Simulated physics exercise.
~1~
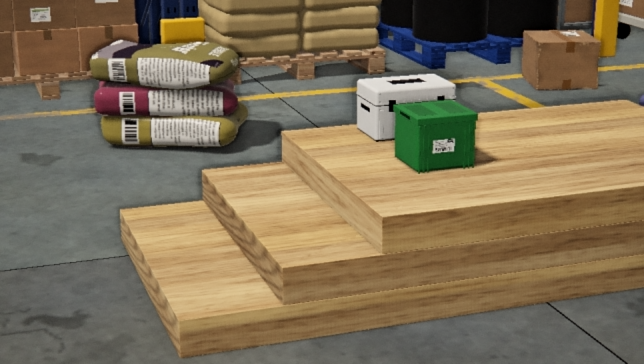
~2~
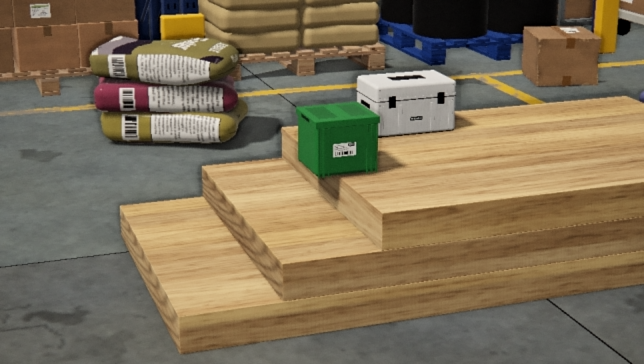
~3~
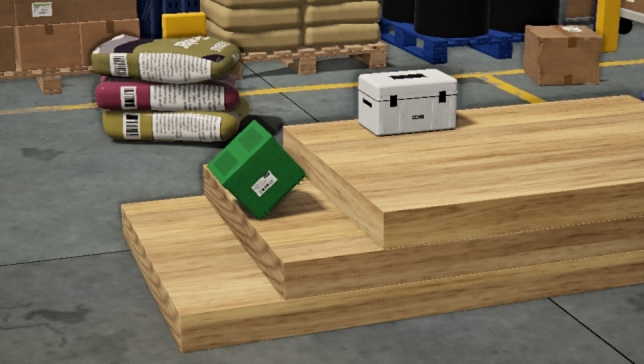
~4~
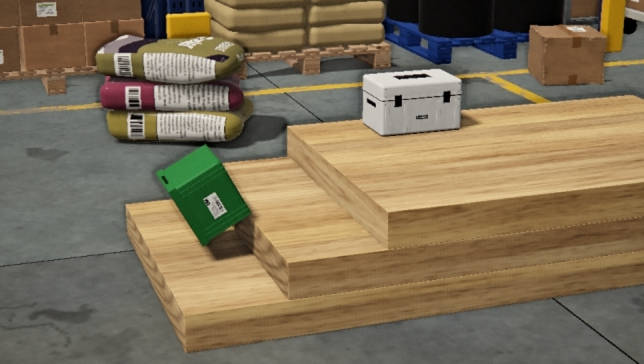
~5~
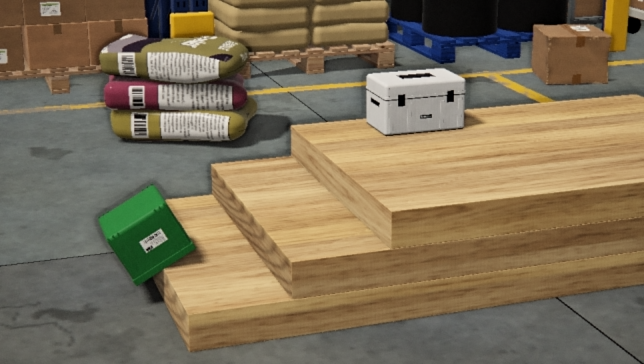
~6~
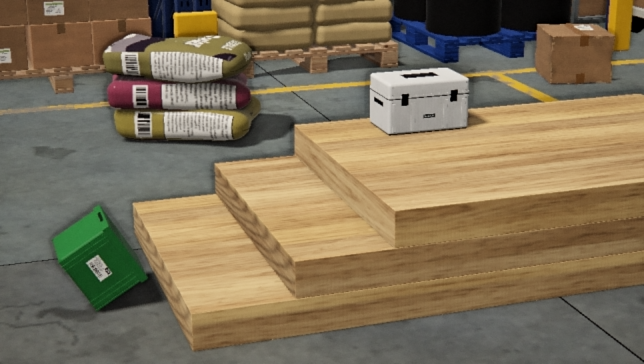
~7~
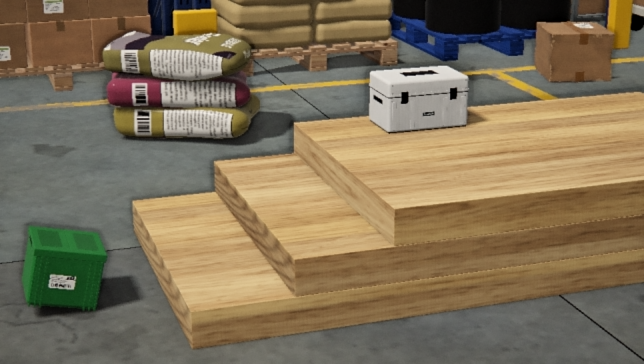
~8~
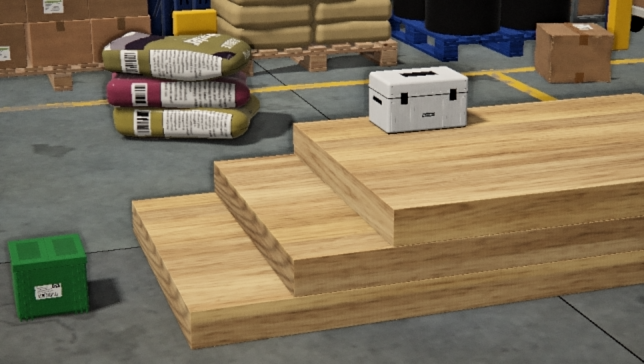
A green tote slid left past a white toolbox on a wooden landing, tipped over the edge and tumbled down the steps to the warehouse floor, where it ended up upright at the left while the toolbox stayed put.
